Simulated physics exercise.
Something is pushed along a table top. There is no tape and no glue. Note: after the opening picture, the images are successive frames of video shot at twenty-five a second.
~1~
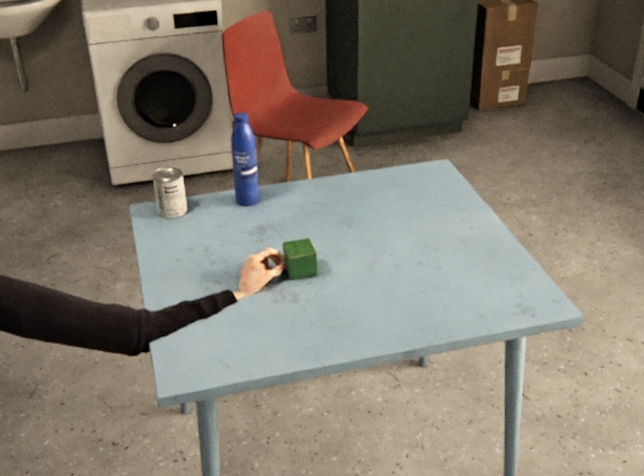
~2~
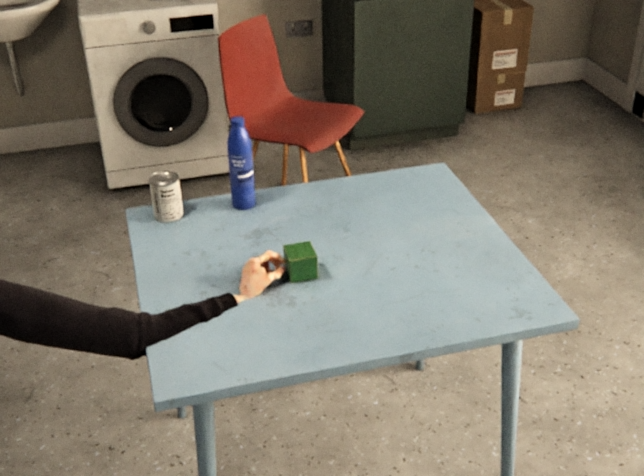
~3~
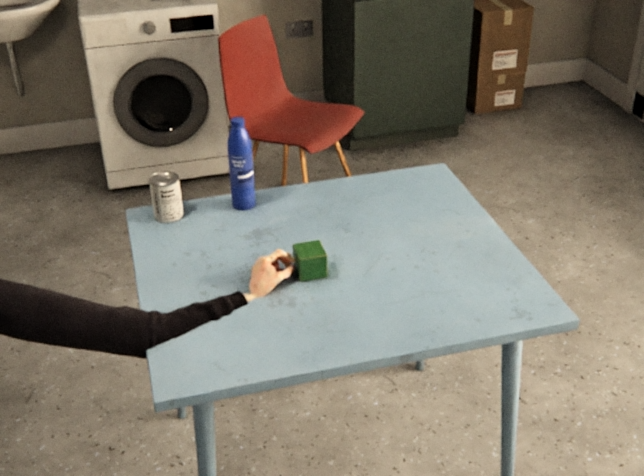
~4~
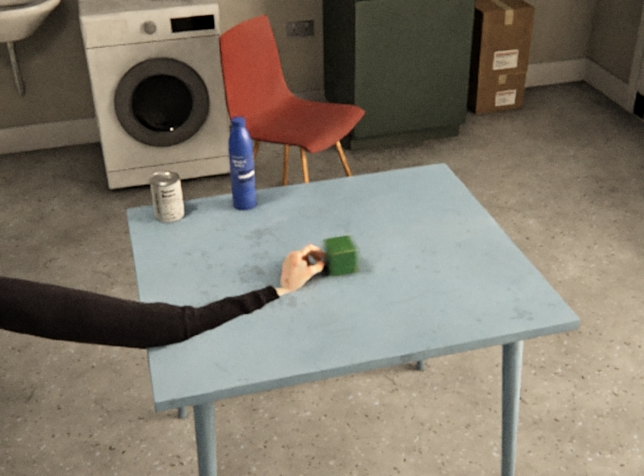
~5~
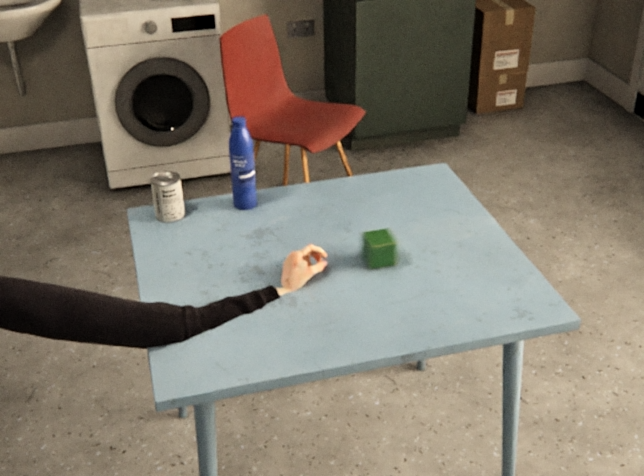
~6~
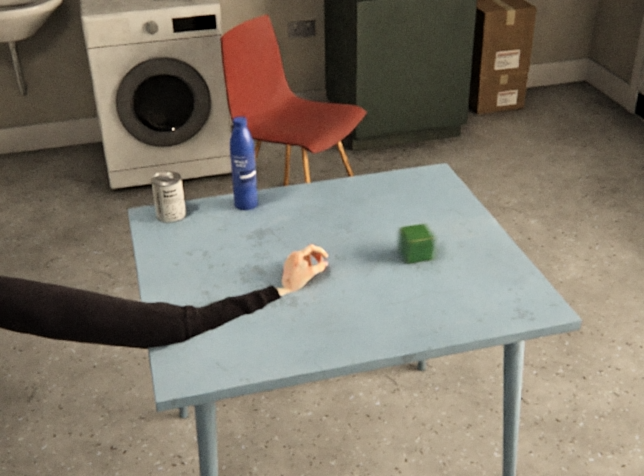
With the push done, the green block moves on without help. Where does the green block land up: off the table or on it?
It leaves the table.
Then, 0.20 s later than the last frame, green block now off the table.
Then, 0.40 s later than the last frame, things are still on the move.
Then, 0.50 s later than the last frame, as before.
When it is over, off the table, green block.
